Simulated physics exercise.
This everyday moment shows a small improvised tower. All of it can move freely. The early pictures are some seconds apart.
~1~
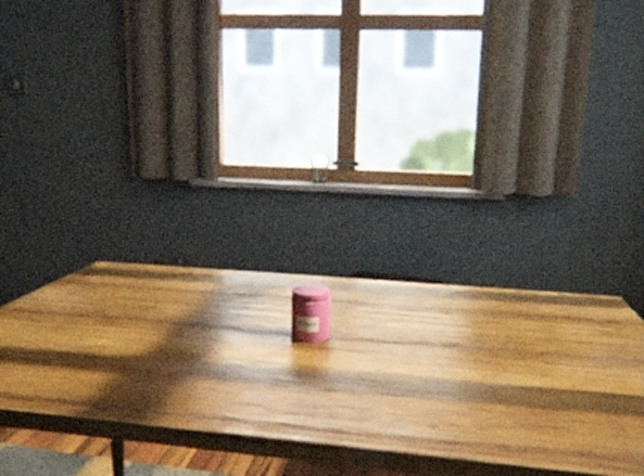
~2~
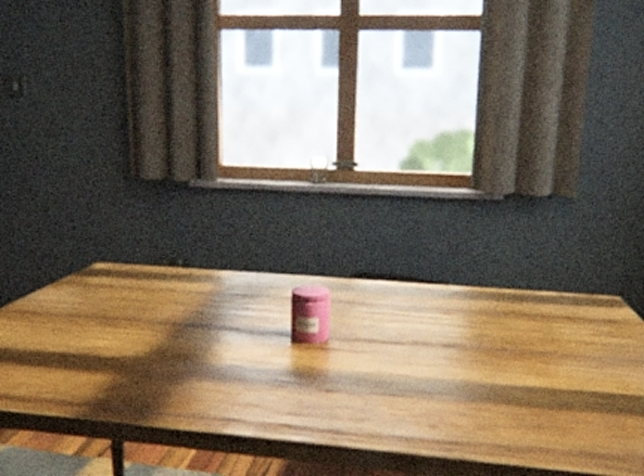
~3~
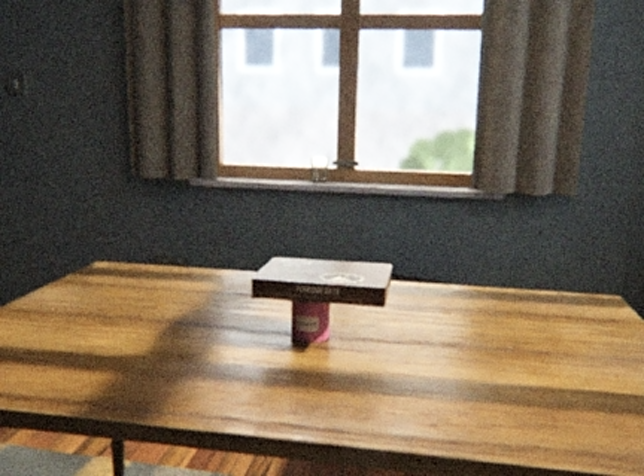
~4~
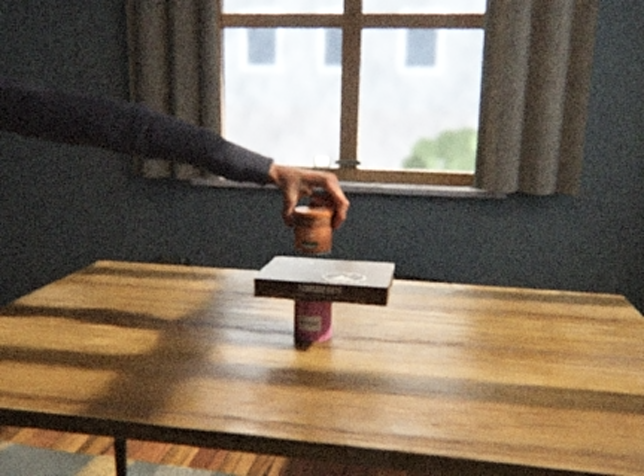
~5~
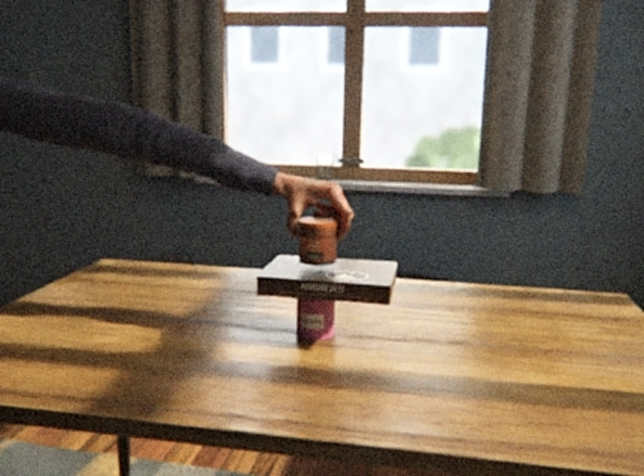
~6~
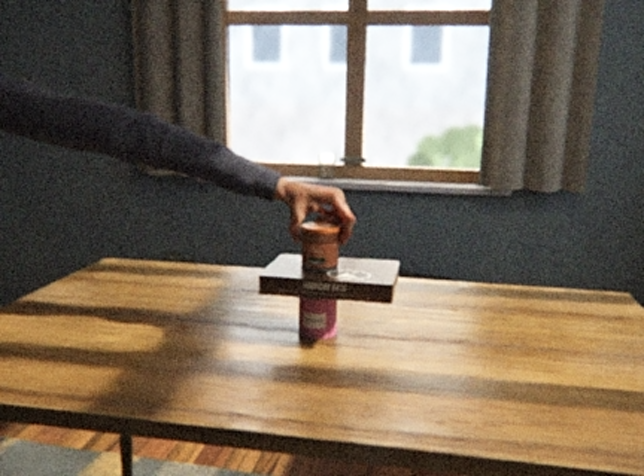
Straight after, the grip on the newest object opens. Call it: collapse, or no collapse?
No collapse.
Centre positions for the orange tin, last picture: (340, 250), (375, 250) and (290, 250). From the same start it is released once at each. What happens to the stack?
It remains upright first, goes over second and remains upright third.
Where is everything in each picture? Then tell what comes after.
In the first frame, the last thing is not in view yet.
In the second frame, the last thing is not in view yet.
In the third frame, the last thing is not in view yet; brown packet (325, 281).
The fourth frame shows coming down; orange tin (313, 230); brown packet (327, 280).
The fifth frame shows coming down; orange tin (318, 240); brown packet (330, 278).
The sixth frame shows in place under the hand; orange tin (320, 246); brown packet (332, 277).
Then, 0.40 s past the last view, nothing moves.
Then, 1.10 s past the last view, orange tin resting near (320, 247).
Finally, all 3 still in place. Final places as the last picture's camera would see them, orange tin near (320, 247). The stack holds.
